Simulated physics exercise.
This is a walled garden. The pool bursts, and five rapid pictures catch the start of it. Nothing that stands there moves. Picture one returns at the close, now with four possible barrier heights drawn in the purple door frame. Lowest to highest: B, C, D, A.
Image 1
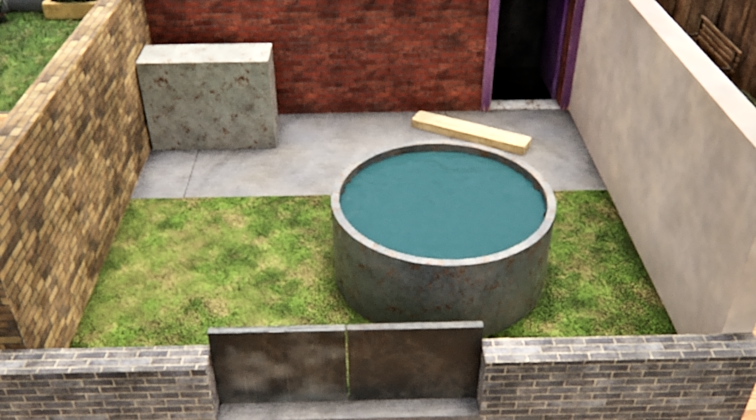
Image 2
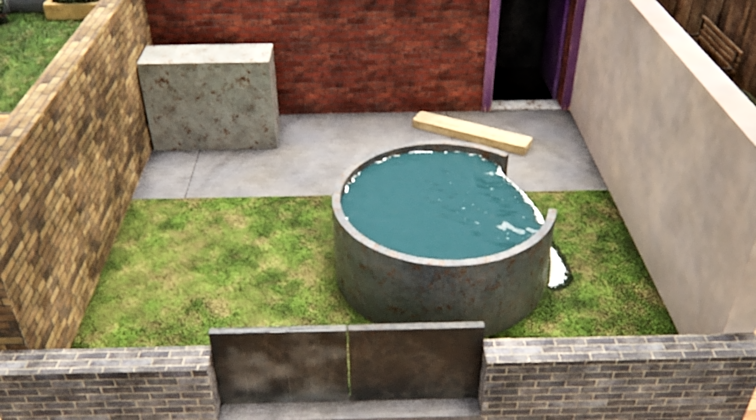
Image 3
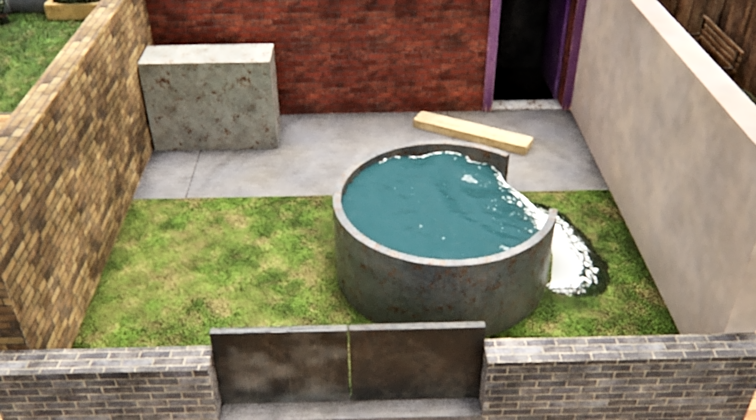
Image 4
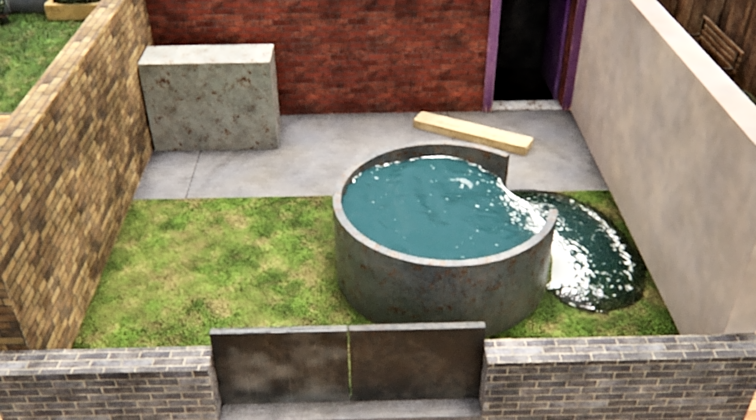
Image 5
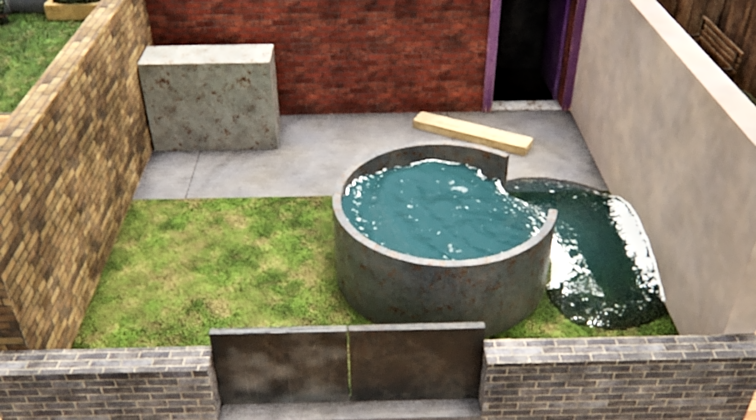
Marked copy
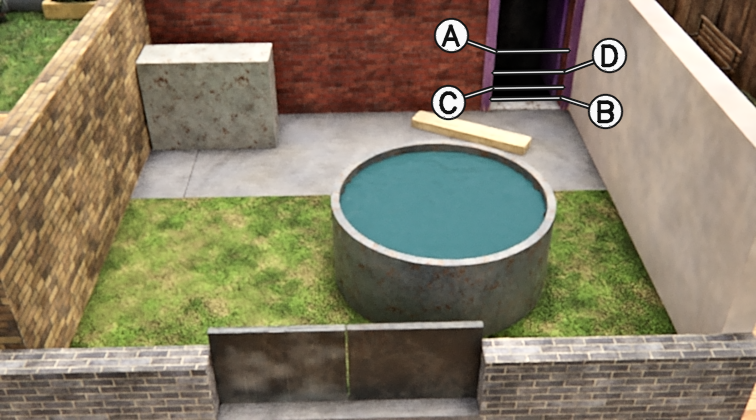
Water in a round grey pool poured out through a gap that opened in its right side, foaming onto the grass and spreading into a widening puddle beside the pale right-hand garden wall.
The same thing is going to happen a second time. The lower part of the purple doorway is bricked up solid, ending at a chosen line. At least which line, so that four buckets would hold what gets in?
Take C.
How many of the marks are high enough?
Three.
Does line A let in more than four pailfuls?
No.
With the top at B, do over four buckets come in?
Yes, it does.
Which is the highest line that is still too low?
Here it is line B.
In white, A at (532, 51); B at (526, 98); C at (527, 87); D at (529, 72); from the bottom up B, C, D, A.
If A is chosen, nothing gets over.
If B is chosen, about 13 bucketfuls get in.
If C is chosen, a bucket or two gets in.
If D is chosen, nothing gets over.
